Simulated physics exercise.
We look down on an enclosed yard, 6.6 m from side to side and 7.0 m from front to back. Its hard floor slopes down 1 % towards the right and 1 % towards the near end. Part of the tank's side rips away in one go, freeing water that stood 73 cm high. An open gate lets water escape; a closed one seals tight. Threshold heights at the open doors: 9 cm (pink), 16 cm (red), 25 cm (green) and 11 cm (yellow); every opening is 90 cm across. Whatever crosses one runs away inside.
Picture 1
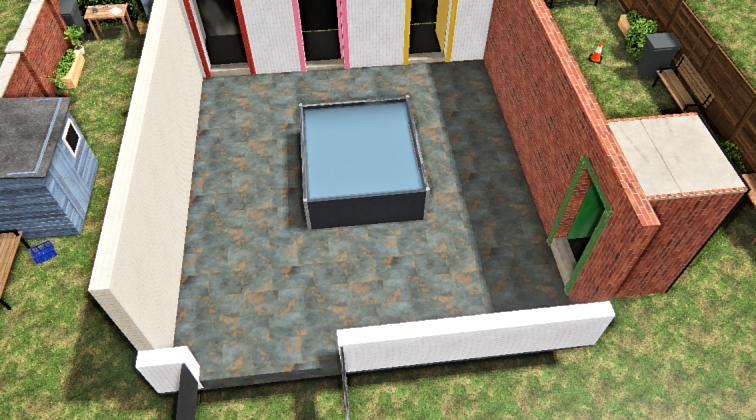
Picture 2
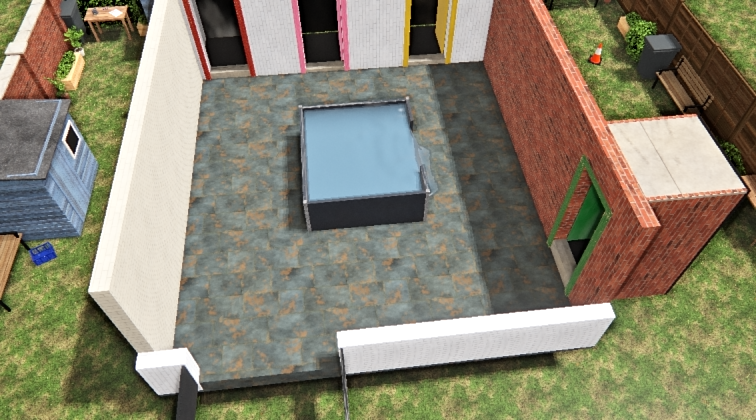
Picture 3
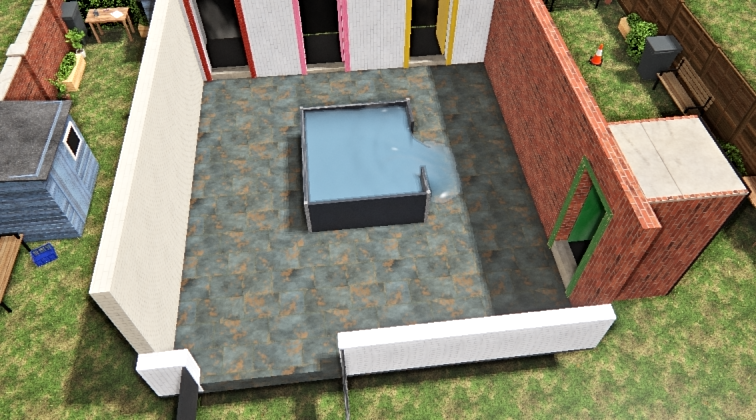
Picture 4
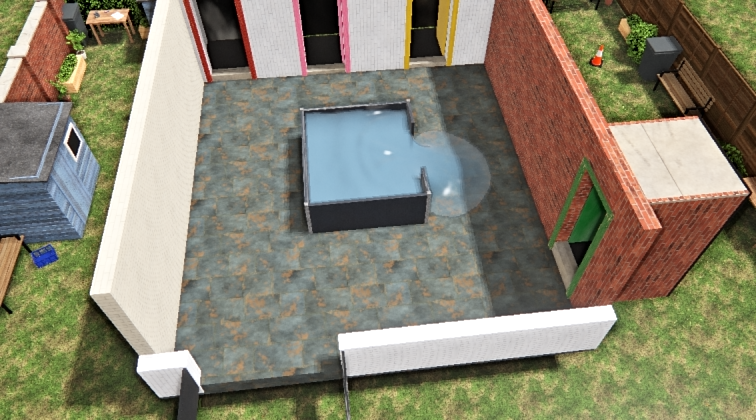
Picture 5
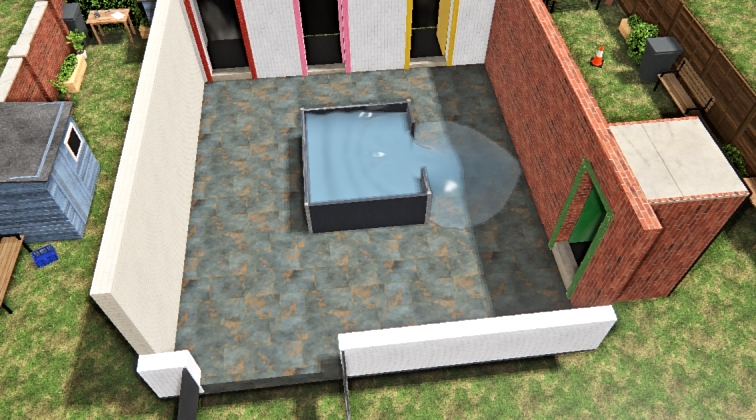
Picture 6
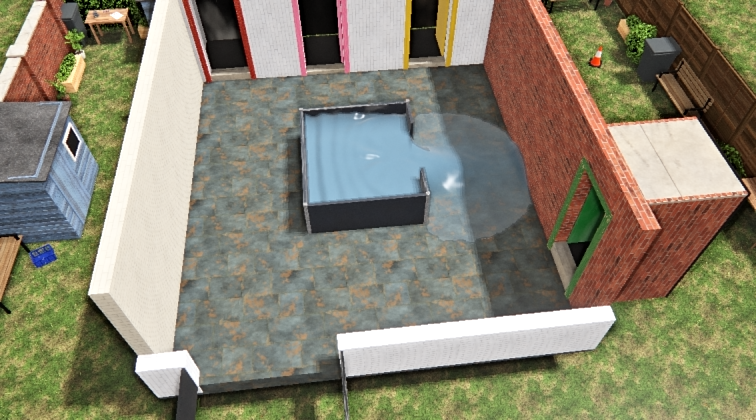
In a walled yard with a mottled stone floor, a square tank of still water broke open on its right side, and water poured out, spreading in a thin, rounded sheet toward the brick wall.
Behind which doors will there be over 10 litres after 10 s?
Door by door: At the pink door it keeps below the limit; at the red door it stays under the limit; at the green door it stays under the limit; at the yellow door it passes the limit.
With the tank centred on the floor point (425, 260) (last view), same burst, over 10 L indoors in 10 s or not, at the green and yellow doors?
Against that limit: Green past it, yellow above.
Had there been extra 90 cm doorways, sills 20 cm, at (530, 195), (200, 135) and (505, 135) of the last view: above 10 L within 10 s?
In turn: Above, not over, over.
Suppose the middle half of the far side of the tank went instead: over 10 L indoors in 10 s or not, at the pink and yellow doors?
Against that limit: Pink over, yellow above.
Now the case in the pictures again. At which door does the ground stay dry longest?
It is the red one.
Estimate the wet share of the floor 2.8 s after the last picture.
Near 45 per cent is wet.
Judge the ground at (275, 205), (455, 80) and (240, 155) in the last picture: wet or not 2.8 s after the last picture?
In that order: Dry, flooded, still dry.
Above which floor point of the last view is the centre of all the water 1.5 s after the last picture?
At about (416, 176).
Then, 0.7 s after the last picture water covers 15 % of the floor and is deepest (48 cm) near (516, 168); pink door not reached, red door not reached, green door 9 cm at the sill, 0 L in, yellow door not reached.
Then, 1.5 s after the last picture water covers 25 % of the floor and is deepest (43 cm) near (573, 331); pink door not reached, red door not reached, green door 15 cm at the sill, 0 L in, yellow door 11 cm at the sill, 0 L in.
Then, 2.8 s after the last picture water covers 45 % of the floor and is deepest (32 cm) near (570, 321); pink door 4 cm at the sill, 0 L in, red door not reached, green door 11 cm at the sill, 0 L in, yellow door 19 cm at the sill, 24 L in.
Then, 5.3 s after the last picture water covers 90 % of the floor and is deepest (22 cm) near (566, 311); pink door 5 cm at the sill, 0 L in, red door 4 cm at the sill, 0 L in, green door 13 cm at the sill, 0 L in, yellow door 14 cm at the sill, 60 L in.
Then, 9.3 s after the last picture water covers 95 % of the floor and is deepest (16 cm) near (304, 215); pink door 3 cm at the sill, 0 L in, red door 8 cm at the sill, 0 L in, green door 11 cm at the sill, 0 L in, yellow door 7 cm at the sill, 65 L in.
